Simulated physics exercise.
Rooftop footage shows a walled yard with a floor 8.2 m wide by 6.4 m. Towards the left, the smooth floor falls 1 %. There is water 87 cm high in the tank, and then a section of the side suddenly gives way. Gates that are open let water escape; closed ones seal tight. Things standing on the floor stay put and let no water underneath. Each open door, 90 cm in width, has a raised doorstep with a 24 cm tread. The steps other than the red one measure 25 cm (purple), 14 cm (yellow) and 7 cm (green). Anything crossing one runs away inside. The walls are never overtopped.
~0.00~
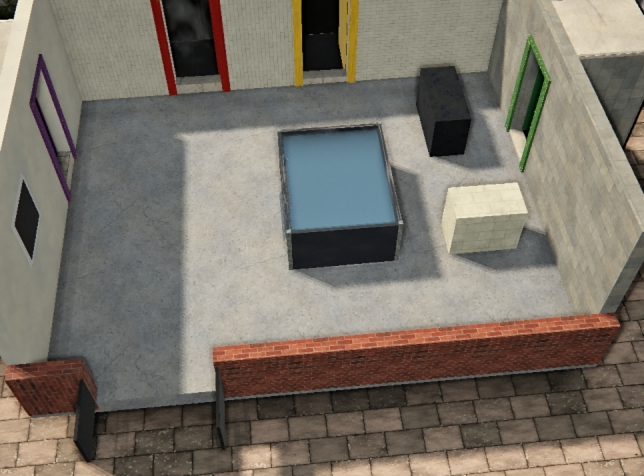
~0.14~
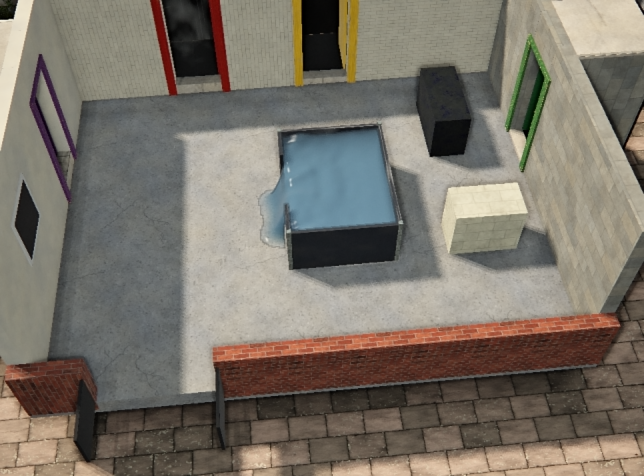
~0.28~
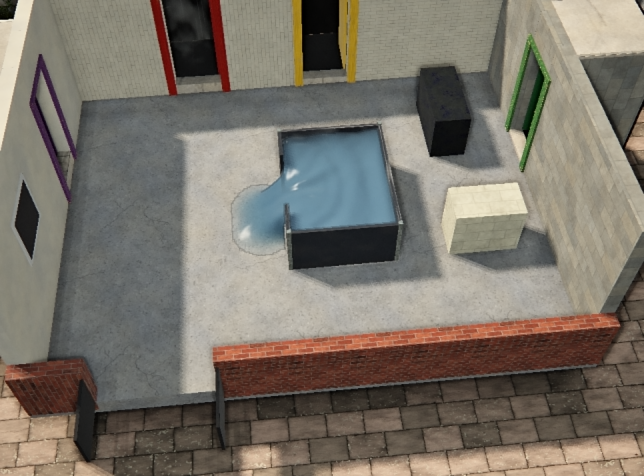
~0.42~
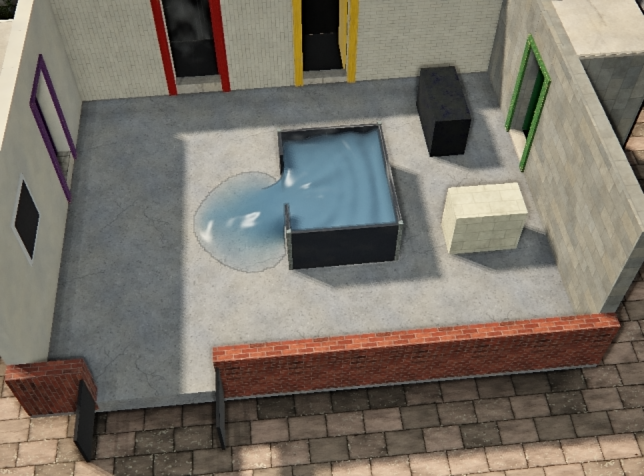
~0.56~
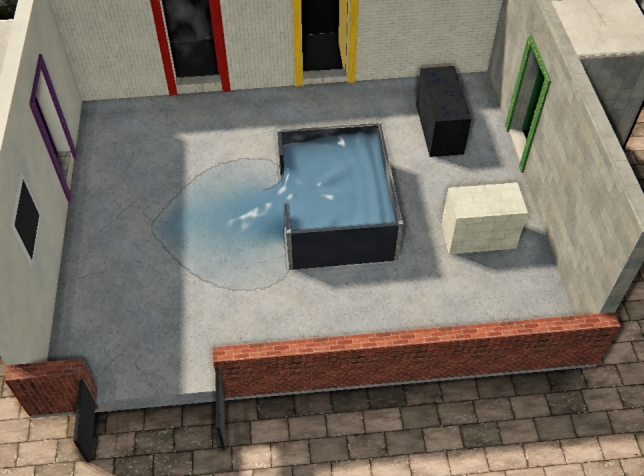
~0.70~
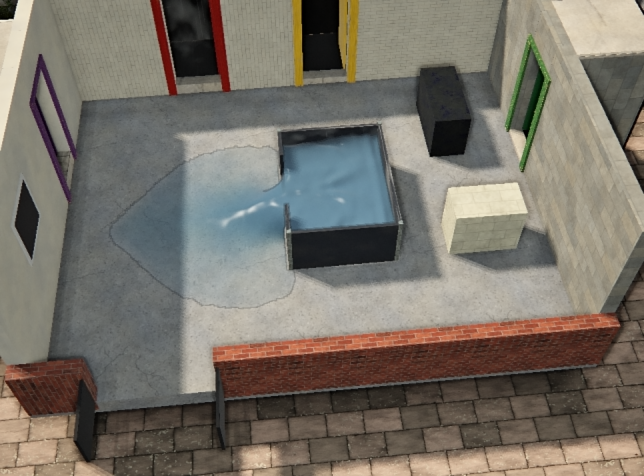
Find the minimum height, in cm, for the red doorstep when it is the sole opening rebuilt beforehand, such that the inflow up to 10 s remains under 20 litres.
The minimum height is about 5.5 cm.
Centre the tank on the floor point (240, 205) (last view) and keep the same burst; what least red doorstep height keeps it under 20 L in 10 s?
Then roughly 5.5 cm.
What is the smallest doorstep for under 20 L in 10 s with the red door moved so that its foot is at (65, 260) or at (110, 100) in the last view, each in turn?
In turn: Roughly 28 cm, roughly 27 cm.
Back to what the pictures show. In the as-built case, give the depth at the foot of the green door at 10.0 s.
About 2.0 centimetres deep.
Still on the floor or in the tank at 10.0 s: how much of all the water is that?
About 82 per cent.
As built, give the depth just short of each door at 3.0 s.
Depths in cm: Red 3, purple 21, yellow 0, green 0.
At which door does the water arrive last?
The answer is the green door.
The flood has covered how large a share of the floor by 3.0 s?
Wet share: Around 40 %.
After 1.4 s water covers 35 % of the floor, deepest (42 cm) near (275, 222); it has not reached the red door.
After 3.0 s water covers 40 % of the floor, deepest (36 cm) near (83, 104); 3 cm at the red door, 0 litres in over its 22 cm doorstep.
After 10.0 s water covers 95 % of the floor, deepest (12 cm) near (82, 110); 7 cm at the red door, 0 litres in over its 22 cm doorstep.
At the red door as built, the water arrived by 2.2 s and peaked near 11 cm at 3.6 s.
Run again over the same 10 s with other heights there, 28 litres in over 5 cm, 12 litres over 6.5 cm. The limit of 20 litres is kept from about 5.5 cm up.
